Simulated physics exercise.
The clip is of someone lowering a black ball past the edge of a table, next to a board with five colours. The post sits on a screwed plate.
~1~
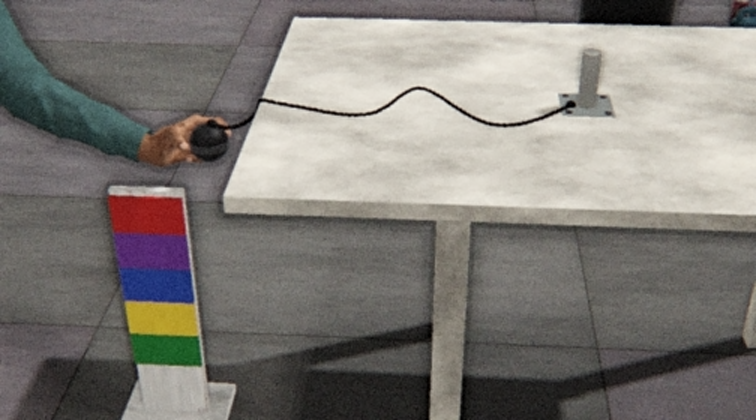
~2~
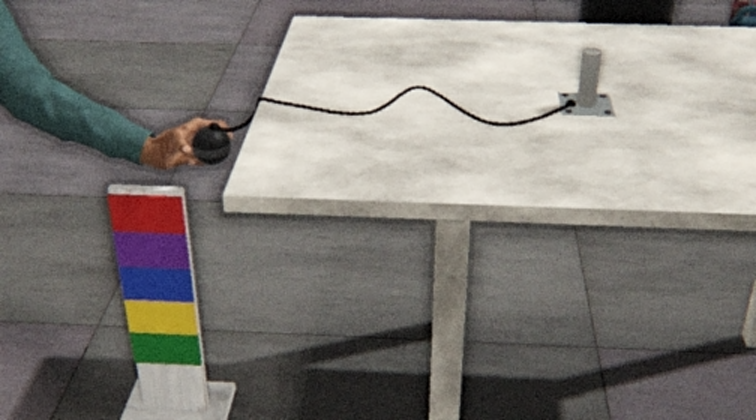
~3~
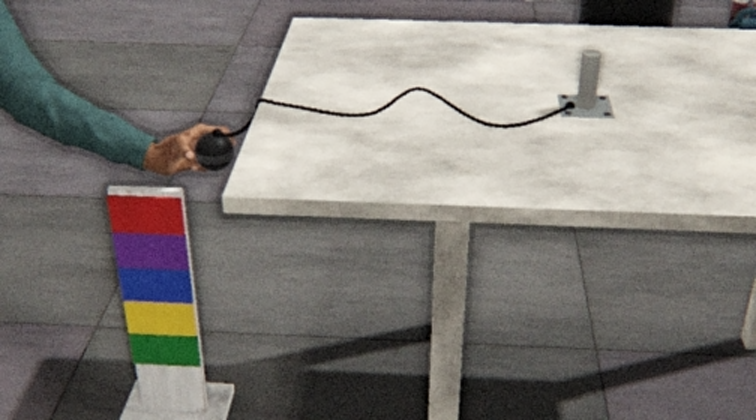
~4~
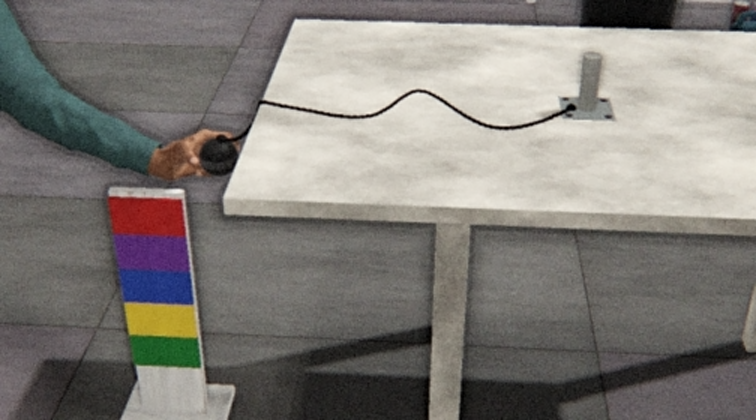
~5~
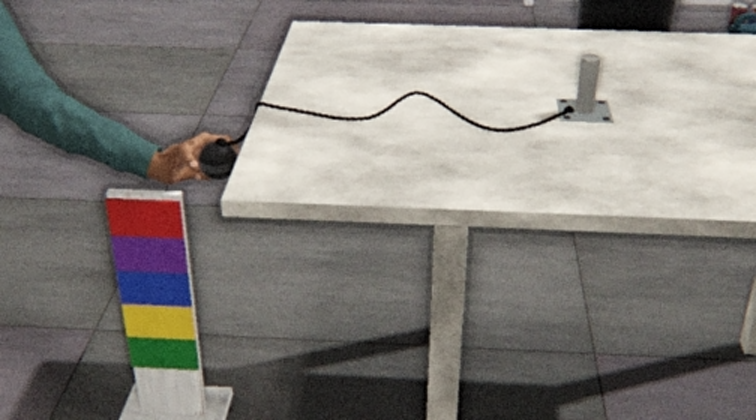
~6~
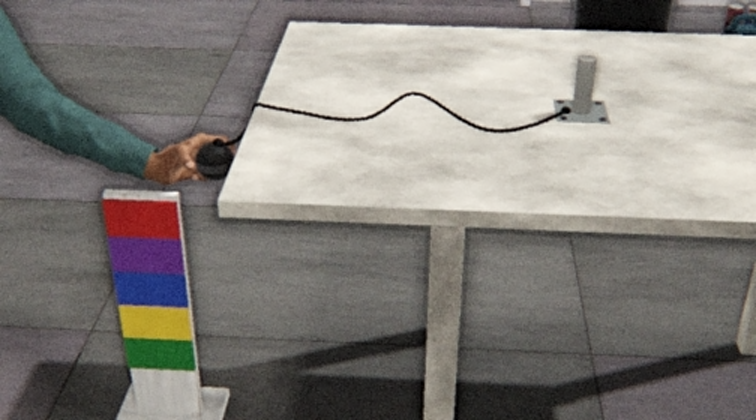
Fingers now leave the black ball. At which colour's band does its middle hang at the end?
The purple band.
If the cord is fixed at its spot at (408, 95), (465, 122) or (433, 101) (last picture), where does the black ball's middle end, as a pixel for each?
Going through the tries, I'd expect close to (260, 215), (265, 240) and lastly (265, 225).
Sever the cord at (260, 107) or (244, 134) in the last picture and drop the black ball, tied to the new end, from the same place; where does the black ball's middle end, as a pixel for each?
The pixels are close to (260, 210) for the first and (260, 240) for the second.
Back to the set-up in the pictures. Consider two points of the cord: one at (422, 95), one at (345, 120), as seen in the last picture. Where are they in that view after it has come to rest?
The first moves to (366, 106), the second to (259, 106).
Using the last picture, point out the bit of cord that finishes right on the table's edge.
Pixel (337, 119).
Soon after, ball near (225, 234); level with red.
After that, ball near (275, 259); level with purple.
And then, ball near (253, 261); level with purple.
In the end, ball near (262, 261); level with purple. Its middle rests at the purple band.
